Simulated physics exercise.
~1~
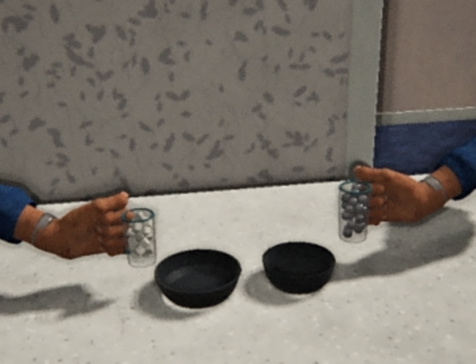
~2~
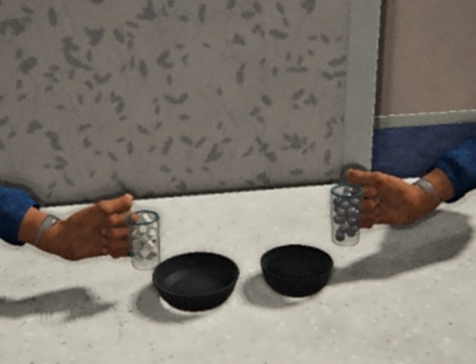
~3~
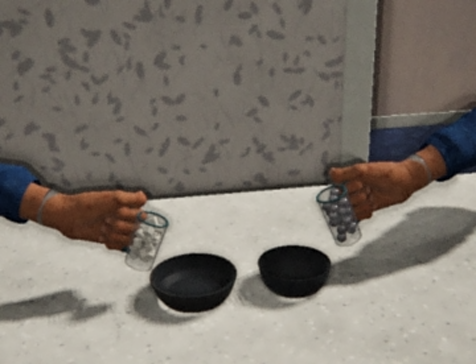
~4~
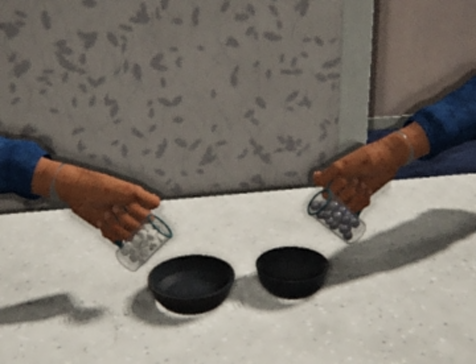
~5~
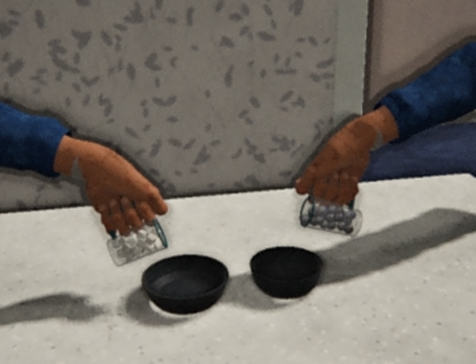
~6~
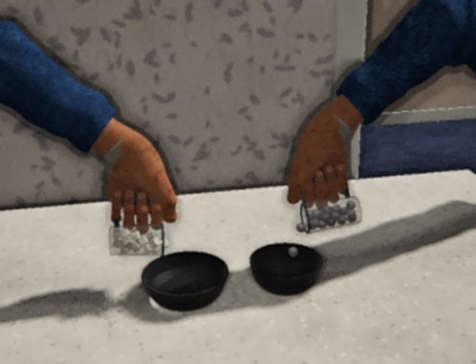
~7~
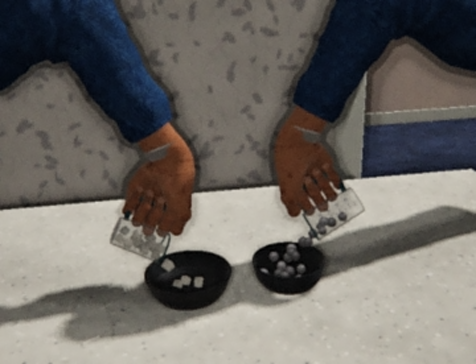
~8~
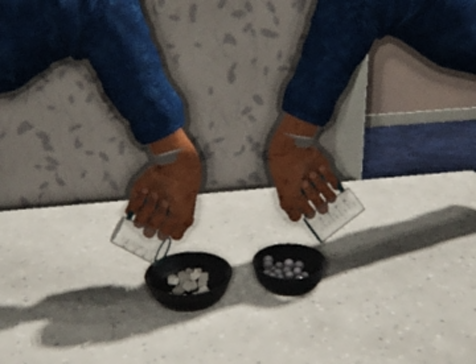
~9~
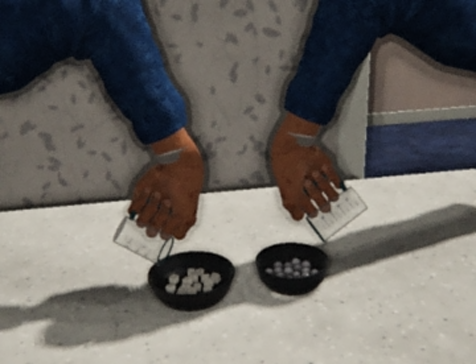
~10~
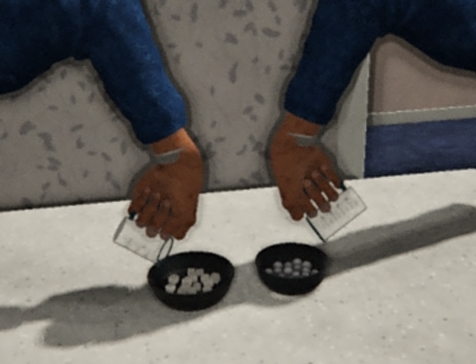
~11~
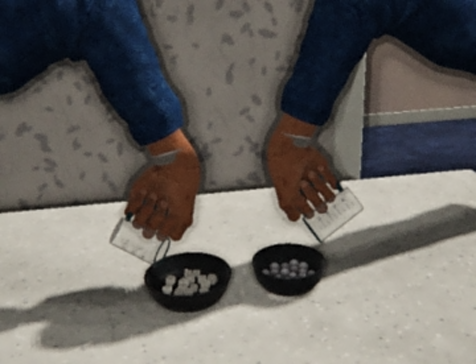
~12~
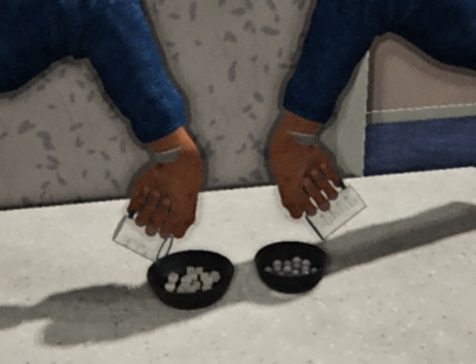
On a pale speckled surface, two hands tip clear cups, emptying small pieces into dark bowls.
